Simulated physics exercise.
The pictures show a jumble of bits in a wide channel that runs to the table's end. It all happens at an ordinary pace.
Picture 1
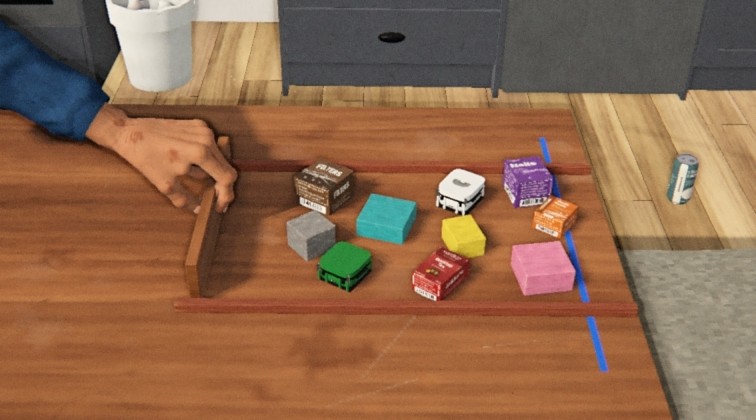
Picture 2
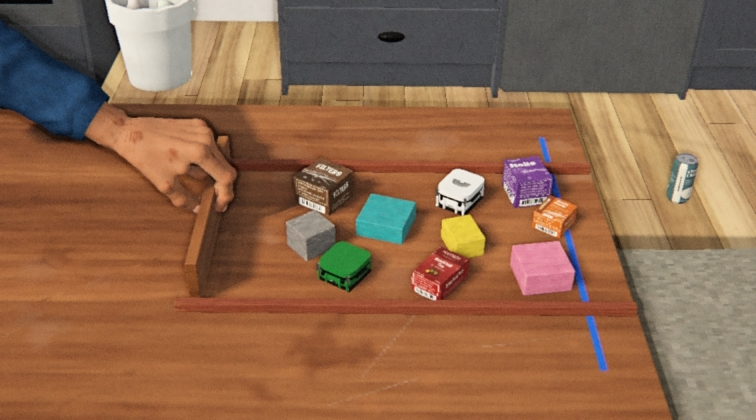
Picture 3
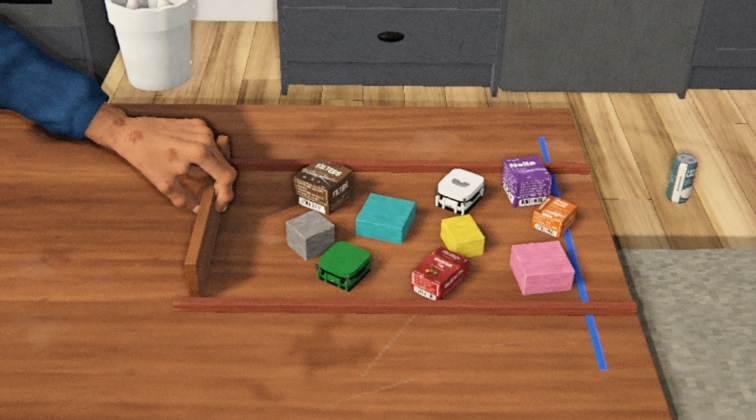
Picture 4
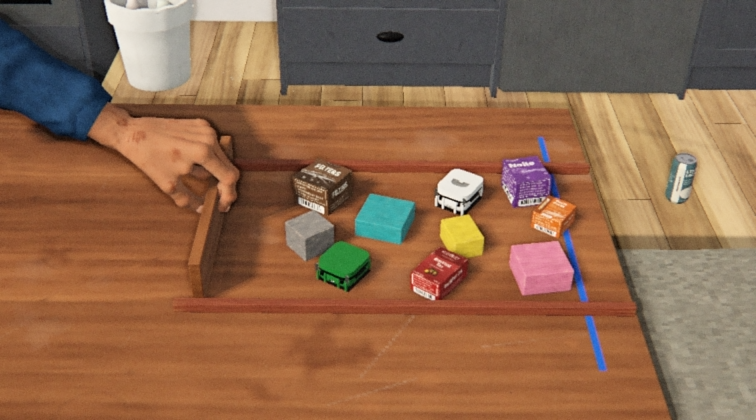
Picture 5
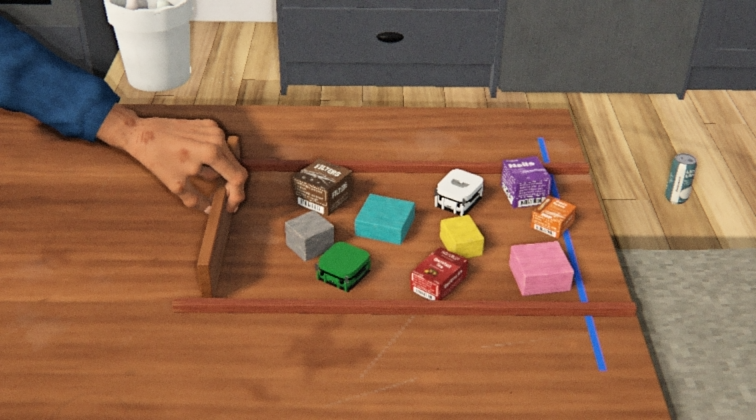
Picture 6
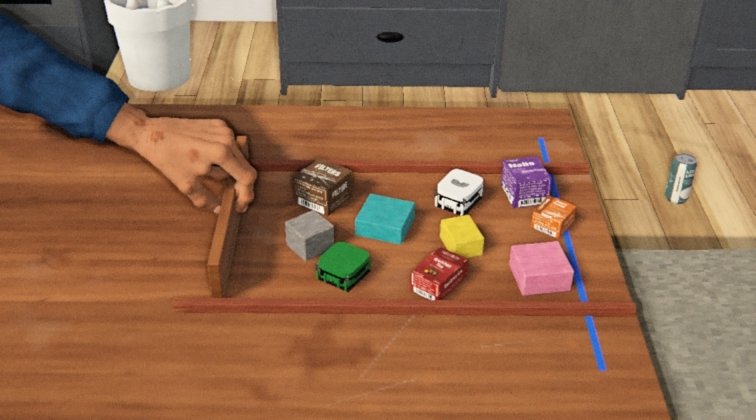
Hand holding a wooden board upright on a table, then sliding it slightly right toward scattered small boxes and blocks, which stay still.
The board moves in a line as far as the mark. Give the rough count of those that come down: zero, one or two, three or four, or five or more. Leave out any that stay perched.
Here the number that fall off is five or more.
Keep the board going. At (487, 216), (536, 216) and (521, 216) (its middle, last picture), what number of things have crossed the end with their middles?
The counts: 0, 2 and 2.
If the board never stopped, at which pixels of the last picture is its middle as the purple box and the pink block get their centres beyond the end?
Its middle is around (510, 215) and around (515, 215).
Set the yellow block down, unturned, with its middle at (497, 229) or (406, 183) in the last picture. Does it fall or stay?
The yellow block comes down; tumbles off.
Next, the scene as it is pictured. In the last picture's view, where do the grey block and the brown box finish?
About (592, 249), and the other about (577, 178).
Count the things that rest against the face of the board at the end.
In contact: 4.
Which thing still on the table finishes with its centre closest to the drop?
That is the turquoise block.
Soon after, none off yet; orange box at rest near (554, 217); purple box at rest near (526, 182); pink block at rest near (541, 268).
After that, none off yet; orange box at rest near (554, 217); purple box moving near (531, 181); pink block at rest near (541, 268).
And then, none off yet; orange box displaced about its own width near (586, 219); purple box displaced well along near (604, 179); pink block displaced well along near (627, 268).
In the end, the number that fall off is five or more; gone, red box, yellow block, white case, pink block, purple box and orange box.
